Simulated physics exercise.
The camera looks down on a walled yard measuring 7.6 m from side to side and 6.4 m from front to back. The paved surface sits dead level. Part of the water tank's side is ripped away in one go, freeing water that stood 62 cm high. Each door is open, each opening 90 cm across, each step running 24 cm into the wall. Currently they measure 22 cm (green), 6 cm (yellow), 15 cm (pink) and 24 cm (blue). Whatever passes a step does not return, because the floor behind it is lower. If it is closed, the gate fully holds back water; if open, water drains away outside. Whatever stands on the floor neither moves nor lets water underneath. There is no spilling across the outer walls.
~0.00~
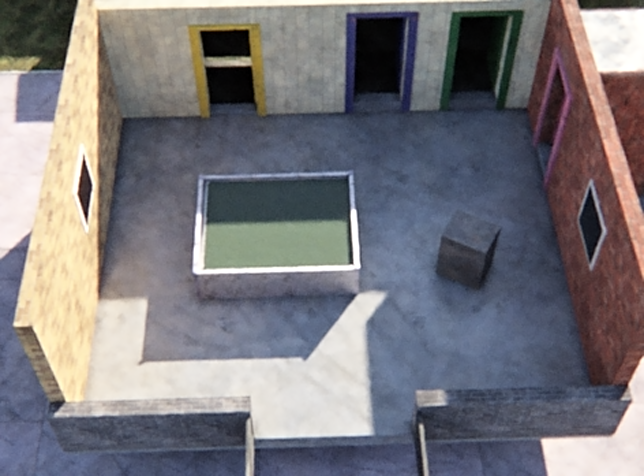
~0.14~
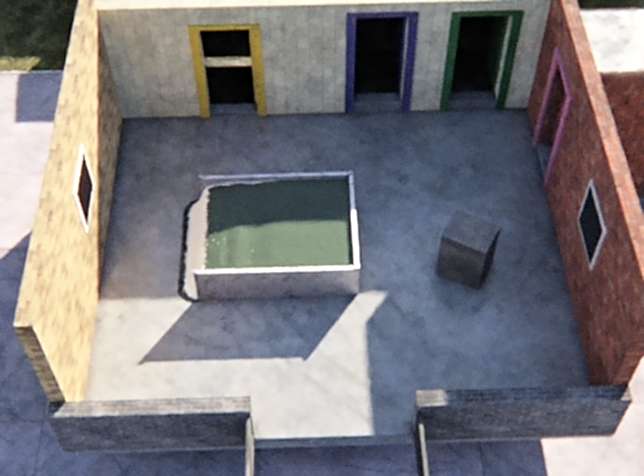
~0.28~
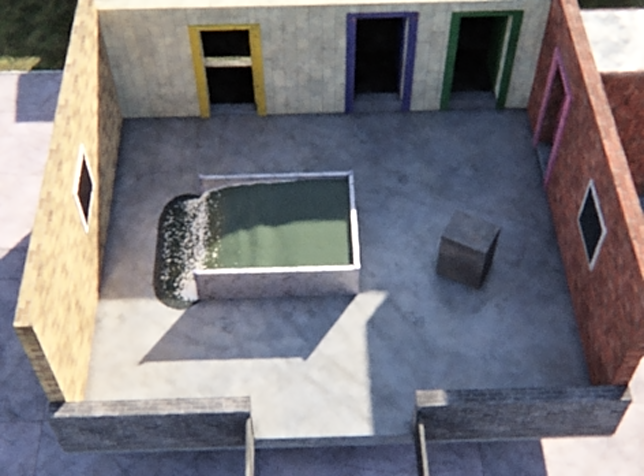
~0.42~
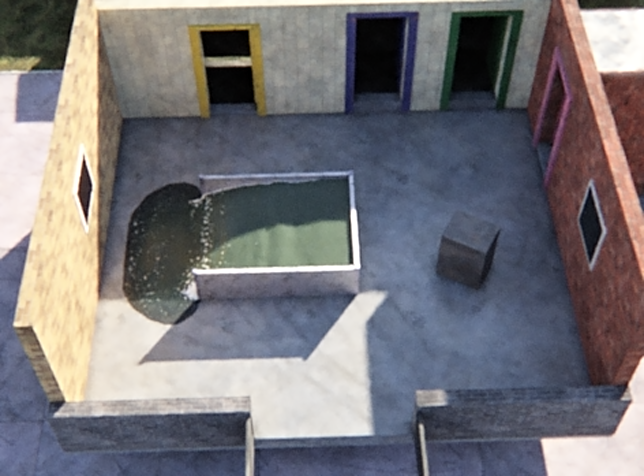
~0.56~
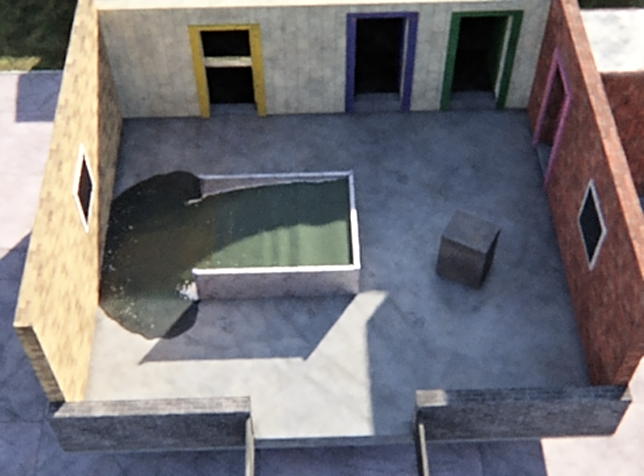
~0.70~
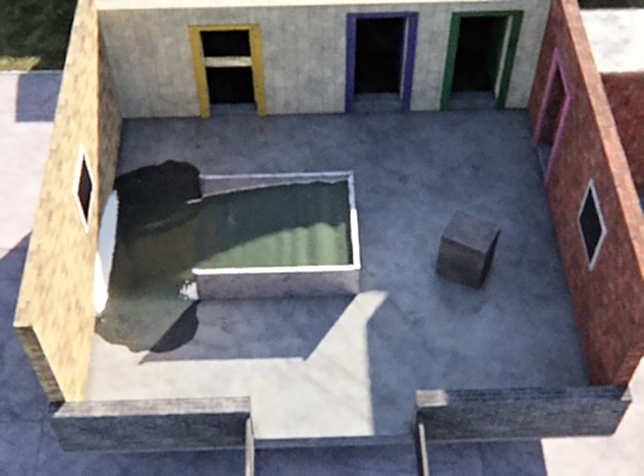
Walled courtyard seen from above, with dark green water bursting from a tank's left side and spreading to the left wall.
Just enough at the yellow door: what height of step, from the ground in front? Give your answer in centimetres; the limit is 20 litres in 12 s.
Some 9 cm.
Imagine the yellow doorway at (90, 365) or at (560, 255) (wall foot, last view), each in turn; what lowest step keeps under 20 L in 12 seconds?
13.5 and 8.5 cm.
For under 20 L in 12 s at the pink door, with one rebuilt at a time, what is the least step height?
Pink: 8.0 cm.
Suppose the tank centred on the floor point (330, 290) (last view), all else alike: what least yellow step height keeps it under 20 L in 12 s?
Roughly 9.0 centimetres.
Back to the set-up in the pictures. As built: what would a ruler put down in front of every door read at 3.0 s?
Depths in cm - green: 0, yellow: 12, pink: 0, blue: 0.
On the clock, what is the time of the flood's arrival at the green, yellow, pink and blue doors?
It gets to green after 4.5 s, yellow after 2.2 s, pink after 5.5 s and blue after 3.4 s.
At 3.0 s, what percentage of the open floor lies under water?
Close to 30 per cent of it is wet.
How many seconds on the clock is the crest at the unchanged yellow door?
Peak: Close to 3.4 s.
After 1.4 s water covers 15 % of the floor, deepest (44 cm) near (105, 251); it has not reached the yellow door.
After 3.0 s water covers 30 % of the floor, deepest (37 cm) near (123, 121); 12 cm at the yellow door, 1 litre in over its 6 cm step.
After 12.0 s water covers 100 % of the floor, deepest (10 cm) near (382, 335); 4 cm at the yellow door, 49 litres in over its 6 cm step.
At the yellow door as built, the water arrived by 2.3 s and peaked near 12 cm at 3.4 s.
Run again over the same 12 s with other heights there, 32 litres in over 7.5 cm, 11 litres over 10.5 cm. The limit of 20 litres is kept from about 9 cm up.
